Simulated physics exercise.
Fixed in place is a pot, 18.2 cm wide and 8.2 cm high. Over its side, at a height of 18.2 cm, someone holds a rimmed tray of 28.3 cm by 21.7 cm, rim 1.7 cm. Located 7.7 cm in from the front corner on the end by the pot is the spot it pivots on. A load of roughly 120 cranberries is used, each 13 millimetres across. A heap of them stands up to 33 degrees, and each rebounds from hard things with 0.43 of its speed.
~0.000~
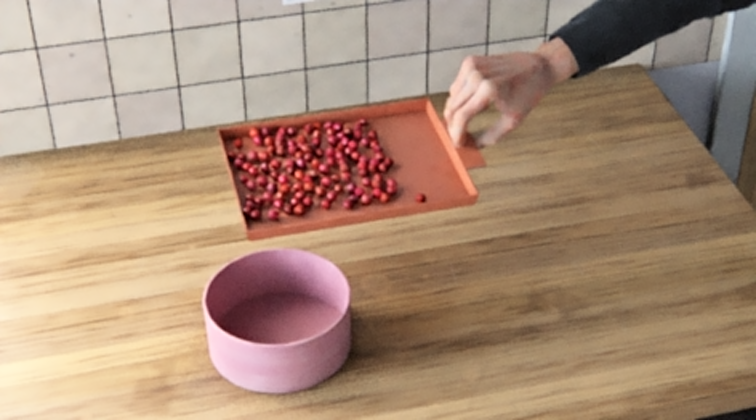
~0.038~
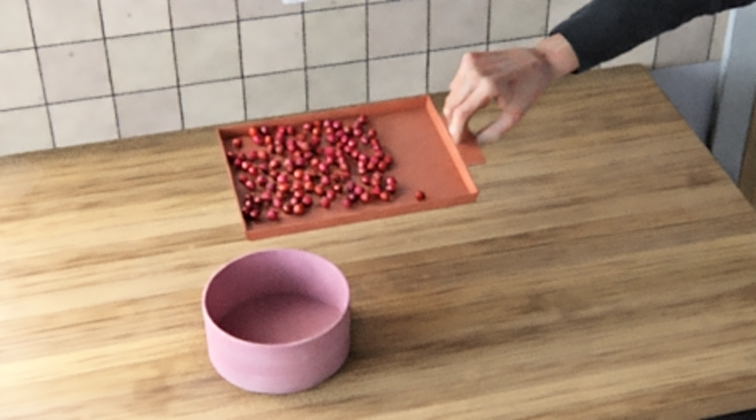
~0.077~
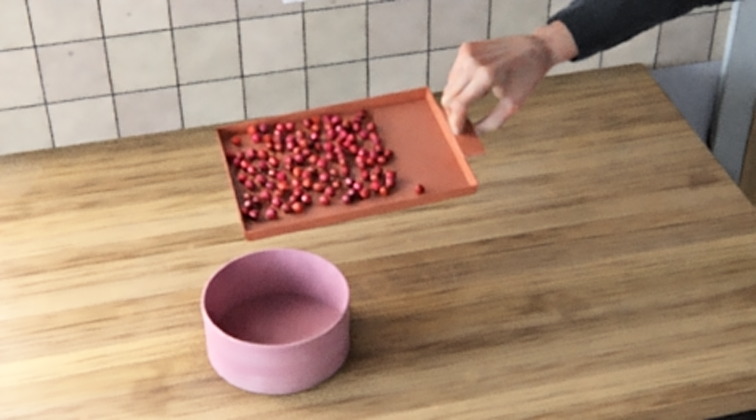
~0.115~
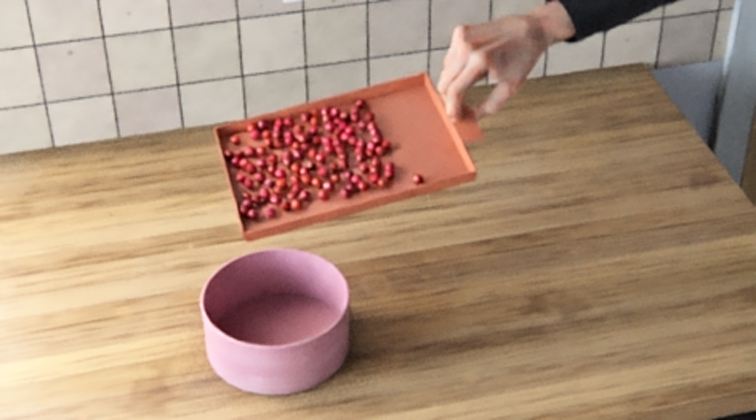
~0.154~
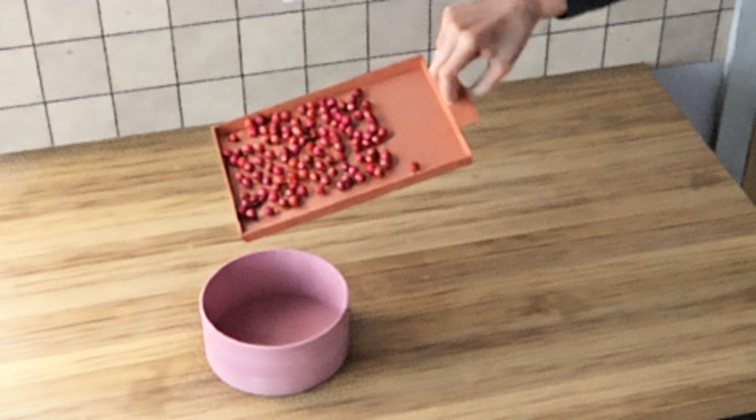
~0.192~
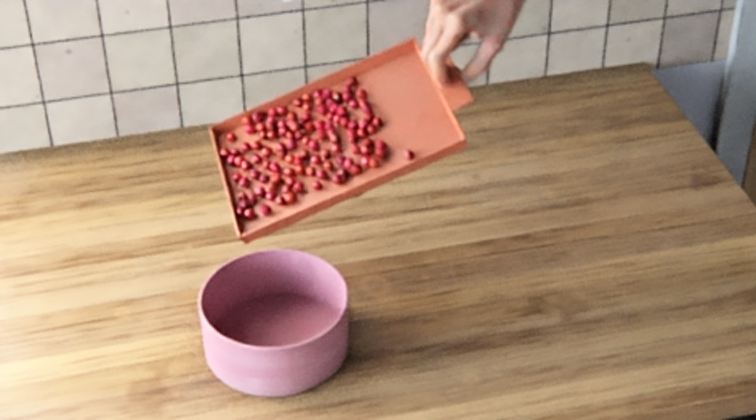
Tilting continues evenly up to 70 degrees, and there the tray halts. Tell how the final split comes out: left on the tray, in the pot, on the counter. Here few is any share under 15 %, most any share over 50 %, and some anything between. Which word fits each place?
Tray: Most; pot: Few; counter: Some.
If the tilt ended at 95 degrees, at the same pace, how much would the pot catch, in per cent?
About 20 in a hundred would end up in the pot.
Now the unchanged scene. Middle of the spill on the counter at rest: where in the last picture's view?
Near (133, 325).
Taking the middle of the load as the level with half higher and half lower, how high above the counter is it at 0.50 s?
Median height: Approx. 22 cm.
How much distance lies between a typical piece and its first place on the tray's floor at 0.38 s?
Around 3 centimetres.
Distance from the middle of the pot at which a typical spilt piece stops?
Roughly 22 cm from the centre.
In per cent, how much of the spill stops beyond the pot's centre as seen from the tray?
Around 100 in a hundred.
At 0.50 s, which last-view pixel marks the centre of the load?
The middle of the load should be near (237, 159) then.
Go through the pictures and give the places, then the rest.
In the first picture, tray tilt 0 degrees, front corners at (249, 230) and (475, 193); middle of the pieces at (317, 164); pot at (277, 295).
In the second picture, tray tilt 1 degrees, front corners at (248, 230) and (475, 191); middle of the pieces at (316, 163).
In the third picture, tray tilt 4 degrees, front corners at (246, 231) and (475, 183), lowest corner left front; middle of the pieces at (315, 159).
In the fourth picture, tray tilt 8 degrees, front corners at (245, 232) and (473, 170), lowest corner left front; middle of the pieces at (314, 154).
In the fifth picture, tray tilt 14 degrees, front corners at (243, 233) and (469, 153), lowest corner left front; middle of the pieces at (311, 147).
In the sixth picture, tray tilt 19 degrees, front corners at (241, 234) and (462, 138), lowest corner left front; middle of the pieces at (307, 141); pot at (274, 296). Its pace works out near 145 degrees a second.
After 0.38 s, tilt 46 degrees; the tray holds 100 %, the pot 0 %.
After 0.50 s, tilt 63 degrees; the tray holds 100 %, the pot 0 %.
After 0.75 s, tilt 70 degrees; the tray holds 75 %, the pot 0 %.
By 1.7 s all is still; tray 75 %, pot 0 %, counter 25 %.
